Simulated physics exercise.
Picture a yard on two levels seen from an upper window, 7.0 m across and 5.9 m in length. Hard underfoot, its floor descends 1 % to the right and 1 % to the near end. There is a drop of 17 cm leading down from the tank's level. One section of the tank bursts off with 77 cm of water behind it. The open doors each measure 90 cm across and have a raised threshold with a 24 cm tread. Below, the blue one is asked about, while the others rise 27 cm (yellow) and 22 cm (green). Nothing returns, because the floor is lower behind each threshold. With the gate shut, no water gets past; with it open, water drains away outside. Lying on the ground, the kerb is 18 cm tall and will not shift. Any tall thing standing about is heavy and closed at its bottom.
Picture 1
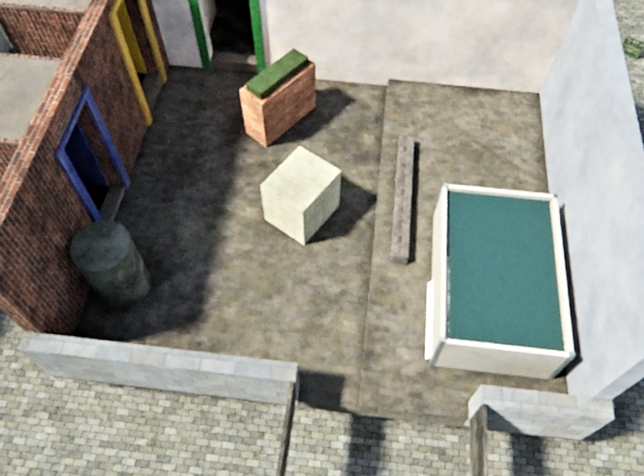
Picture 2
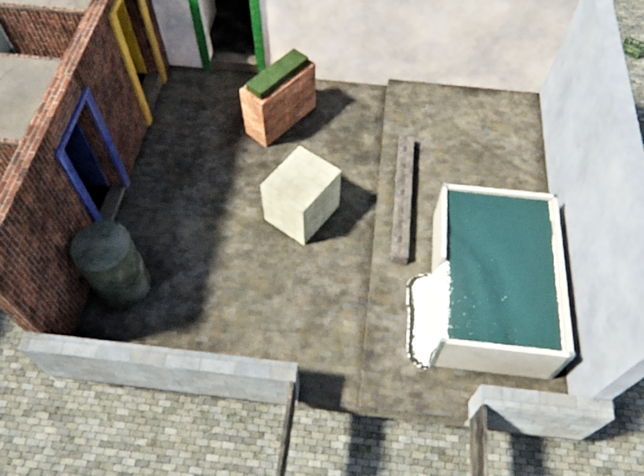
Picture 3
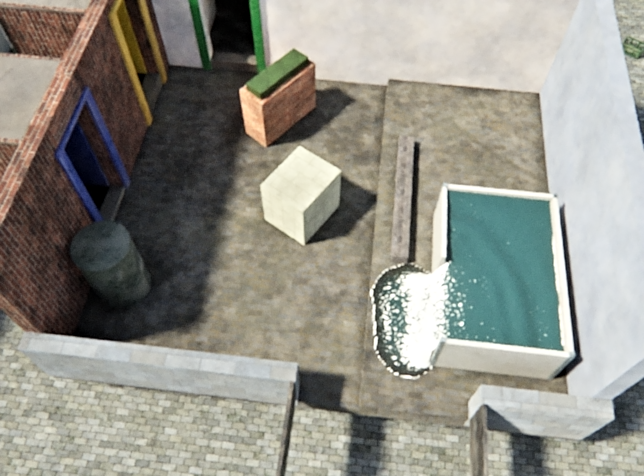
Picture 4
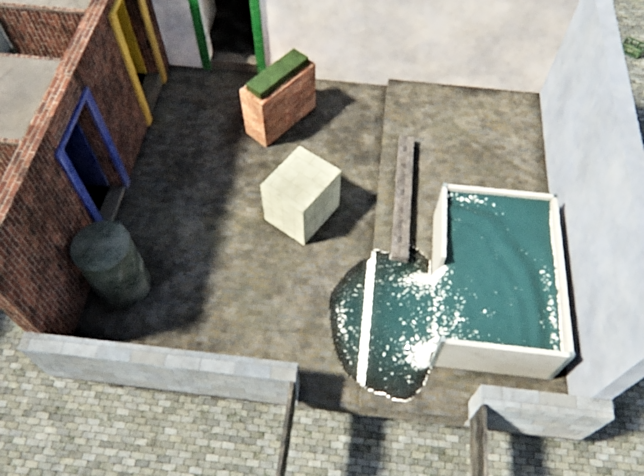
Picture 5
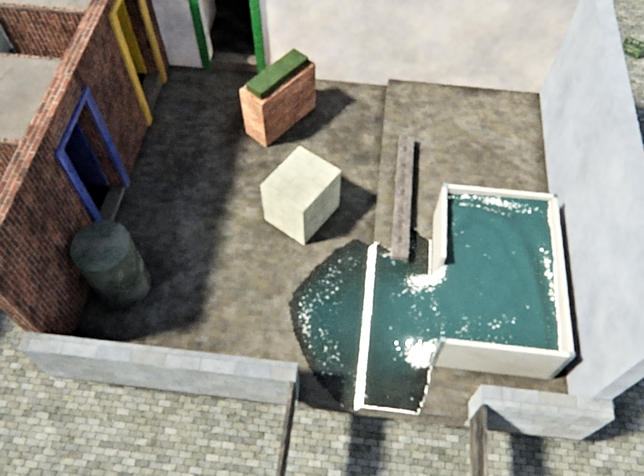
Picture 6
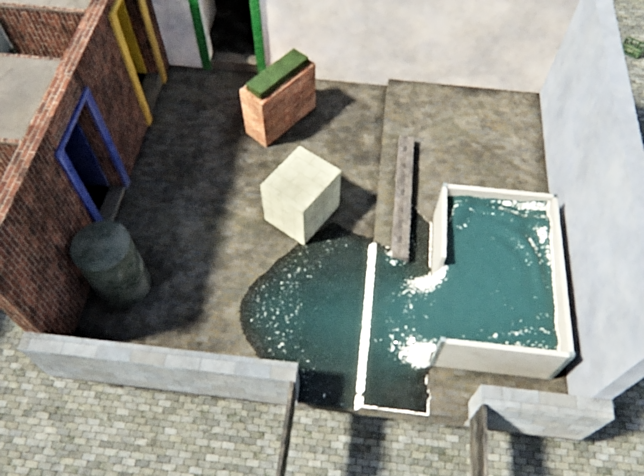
To begin with, dark green water lies still in a pale rectangular tank at the right of a walled yard. White, foaming water bursts from the tank's left side near its front corner, then spreads leftward across the floor, over a step edge, widening into a dark pool below the pale block.
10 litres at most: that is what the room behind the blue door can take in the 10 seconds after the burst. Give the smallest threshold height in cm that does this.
Roughly 22 cm is needed.
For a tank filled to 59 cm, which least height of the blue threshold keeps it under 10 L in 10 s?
Around 14.5 cm high.
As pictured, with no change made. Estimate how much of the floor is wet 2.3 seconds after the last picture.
Approximately 45 % of the floor.
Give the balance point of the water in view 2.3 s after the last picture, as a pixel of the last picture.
It lies near (330, 291) in the last picture.
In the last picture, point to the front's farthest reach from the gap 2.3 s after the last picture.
(154, 111).
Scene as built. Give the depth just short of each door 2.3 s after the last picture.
In cm - yellow: 1, green: 0, blue: 16.
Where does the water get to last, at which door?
Answer: The green door.
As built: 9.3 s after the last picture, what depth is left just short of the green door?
It comes to about 8.5 centimetres deep.
Then, 0.7 s after the last picture water covers 35 % of the floor, deepest (42 cm) near (426, 333); it has not reached the blue door.
Then, 2.3 s after the last picture water covers 45 % of the floor, deepest (44 cm) near (67, 356); 16 cm at the blue door, 70 litres in over its 9 cm threshold.
Then, 9.3 s after the last picture water covers 70 % of the floor, deepest (14 cm) near (369, 266); 7 cm at the blue door, 118 litres in over its 9 cm threshold.
At the blue door as built, the water peaked near 24 cm, 1.9 s after the last picture.
Run again over the same 10 s with other heights there, 18 litres in over 20 cm, 2 litres over 27 cm. The limit of 10 litres is kept from about 22 cm up.
